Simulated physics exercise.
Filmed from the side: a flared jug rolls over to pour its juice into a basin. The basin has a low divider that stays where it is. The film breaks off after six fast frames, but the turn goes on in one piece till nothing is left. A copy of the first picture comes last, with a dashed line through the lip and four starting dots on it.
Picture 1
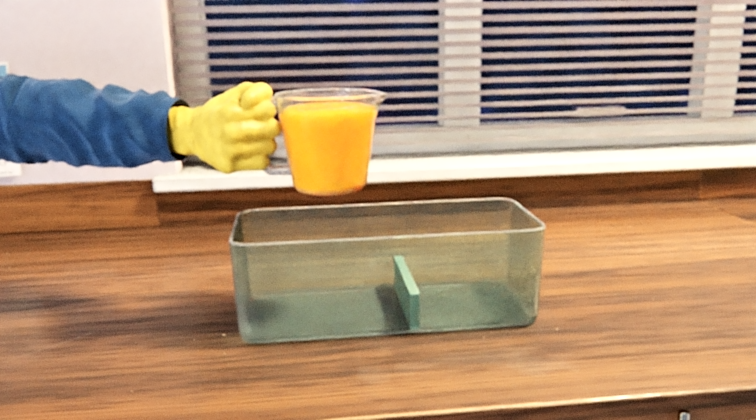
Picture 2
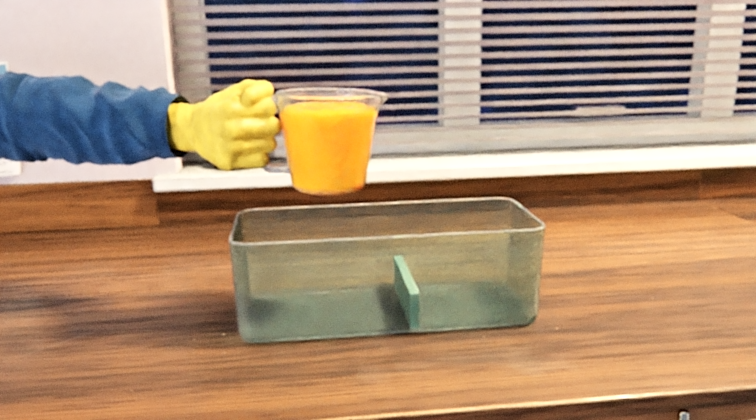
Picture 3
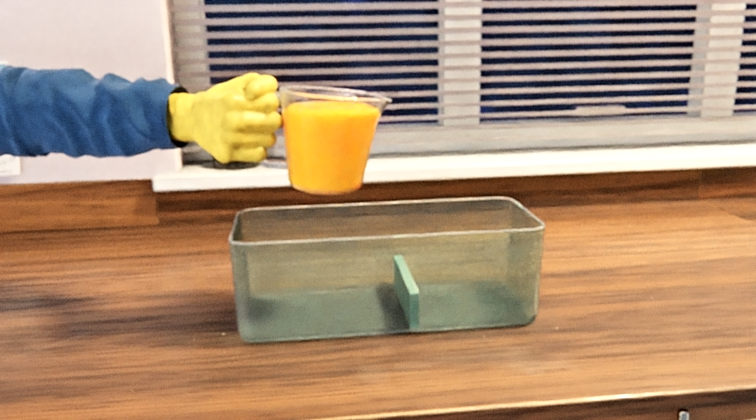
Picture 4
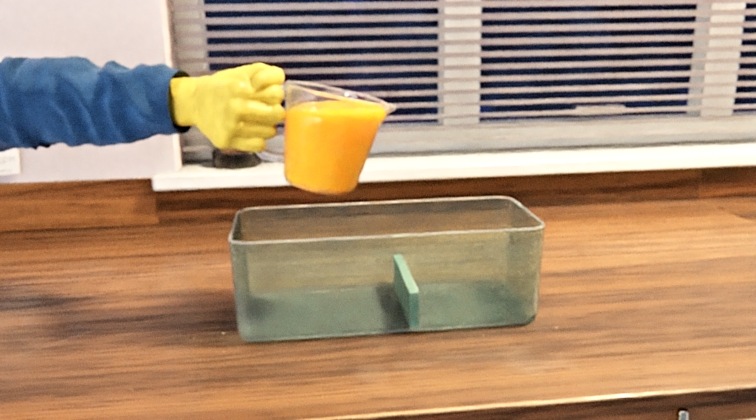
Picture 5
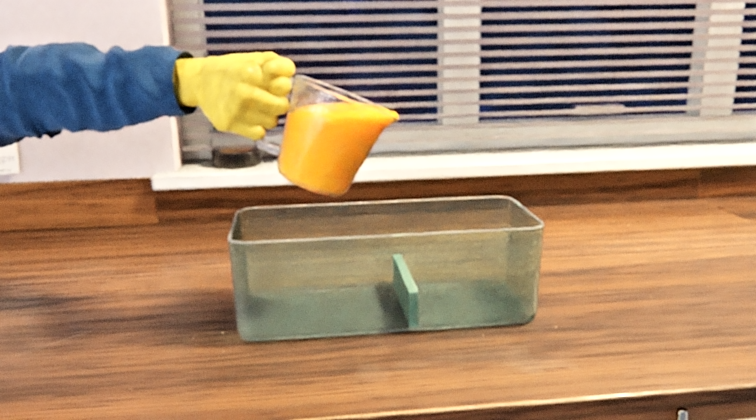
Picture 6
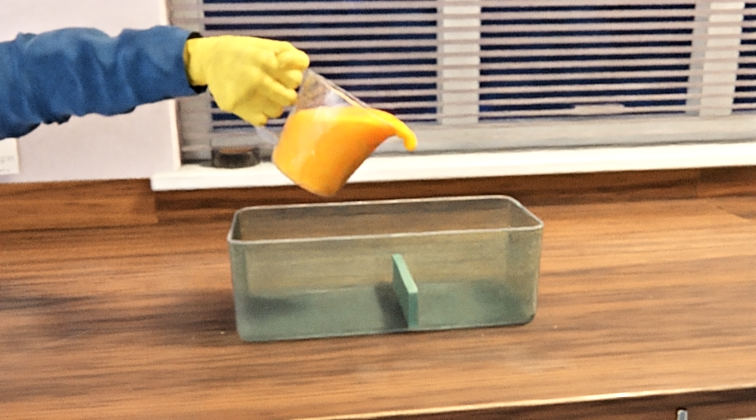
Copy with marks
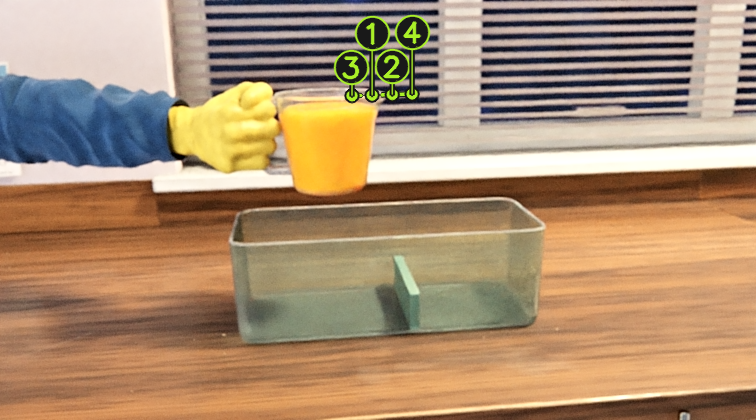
A yellow-gloved hand tilts a clear jug rightward, and orange juice starts over its lip.
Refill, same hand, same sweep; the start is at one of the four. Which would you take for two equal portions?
Go for 3.
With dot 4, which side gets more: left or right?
The right side.
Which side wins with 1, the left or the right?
The right side.
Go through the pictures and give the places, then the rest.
In the first picture, upright, lip at (385, 94); basin from (240, 340) to (537, 321); top of the wall at (406, 273); nothing has left yet.
In the second picture, upright, lip at (387, 95); nothing has left yet.
In the third picture, tipped about 6°, lip at (390, 100); nothing has left yet.
In the fourth picture, tipped about 13°, lip at (394, 107); nothing has left yet.
In the fifth picture, tipped about 23°, lip at (397, 118); nothing has left yet.
In the sixth picture, tipped about 34°, lip at (399, 132); juice is over the lip, down to (410, 147).
On the marked copy, 1 at (372, 95); 2 at (392, 94); 3 at (351, 95); 4 at (412, 94).
If 1 is chosen, about 18 % ends left of the wall and 82 % right of it.
If 2 is chosen, about 3 % ends left of the wall and 97 % right of it.
If 3 is chosen, about 48 % ends left of the wall and 52 % right of it.
If 4 is chosen, about 2 % ends left of the wall and 97 % right of it.
